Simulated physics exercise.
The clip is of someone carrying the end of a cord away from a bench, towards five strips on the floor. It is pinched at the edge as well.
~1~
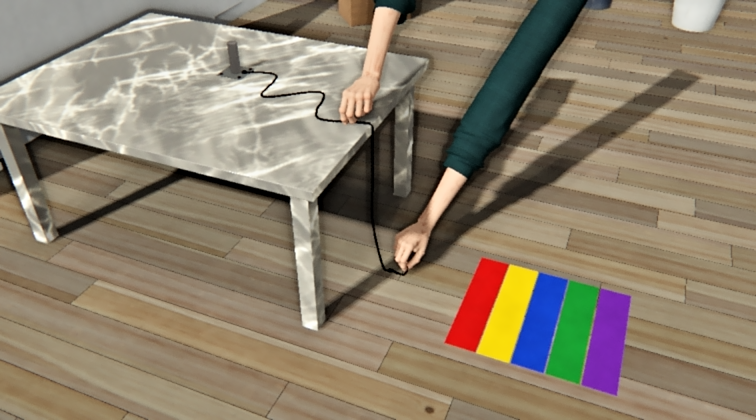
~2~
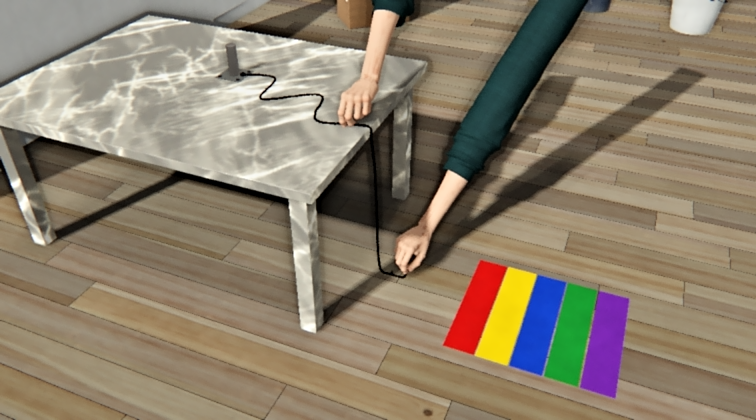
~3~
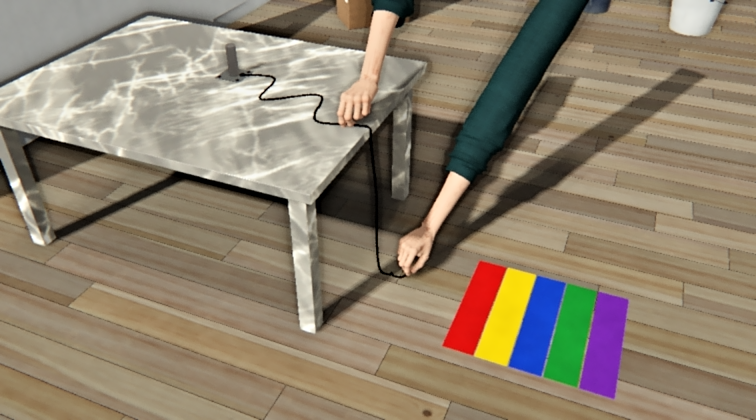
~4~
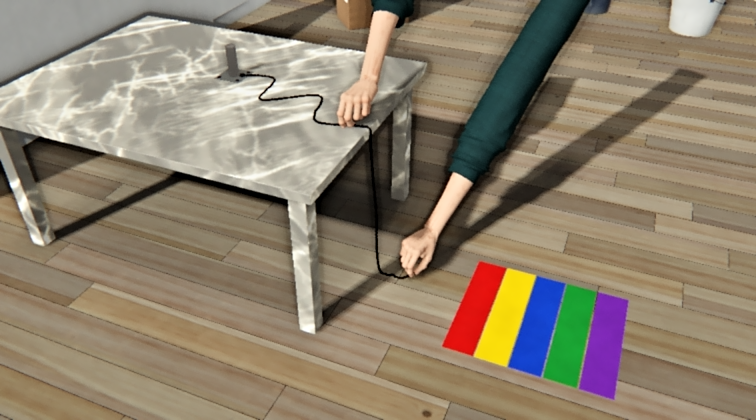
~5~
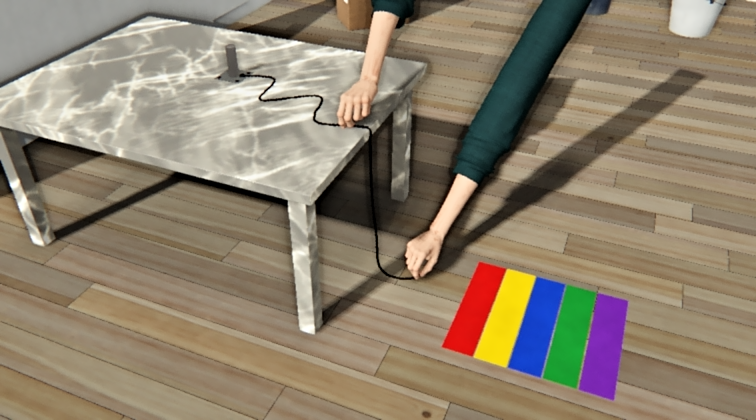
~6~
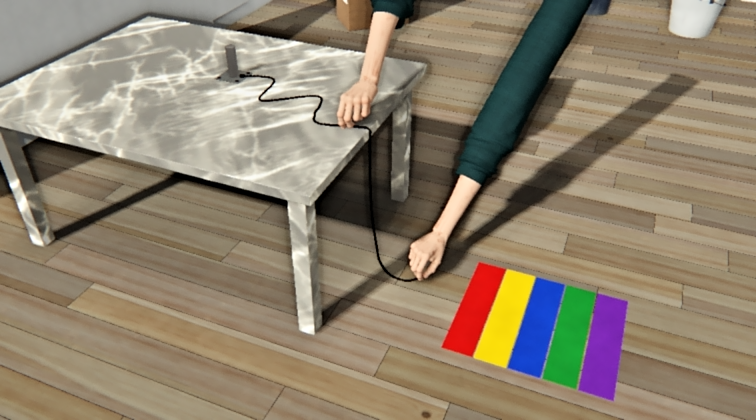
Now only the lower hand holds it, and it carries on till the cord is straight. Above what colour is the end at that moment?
The end stops over the purple strip.
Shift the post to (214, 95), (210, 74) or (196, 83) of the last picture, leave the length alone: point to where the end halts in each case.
About (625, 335), (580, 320) and (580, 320).
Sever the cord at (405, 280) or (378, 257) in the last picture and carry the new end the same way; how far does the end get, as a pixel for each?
The places are (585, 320) and (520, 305).
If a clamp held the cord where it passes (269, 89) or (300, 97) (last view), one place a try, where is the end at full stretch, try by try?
Near (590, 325) and (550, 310).
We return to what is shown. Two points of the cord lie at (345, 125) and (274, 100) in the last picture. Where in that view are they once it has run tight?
At (424, 165), then (317, 102).
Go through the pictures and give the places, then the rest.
The first frame shows end (407, 267); red (467, 330); yellow (499, 340); blue (532, 349); green (567, 360); purple (602, 370).
The second frame shows end (408, 270); cord through (274, 77) (279, 98) (316, 110) (367, 127) (376, 195) (378, 251).
The third frame shows end (411, 272).
The fourth frame shows end (414, 273); cord through (273, 78) (279, 99) (316, 111) (367, 128) (375, 196) (377, 252).
The fifth frame shows end (419, 275).
The sixth frame shows end (423, 277); cord through (273, 79) (279, 100) (316, 112) (366, 129) (371, 196) (378, 253).
Soon after, end near (551, 312); over blue.
Then, end near (590, 323); over green.
At full stretch, end near (614, 330); over purple. It gets as far as the purple strip.
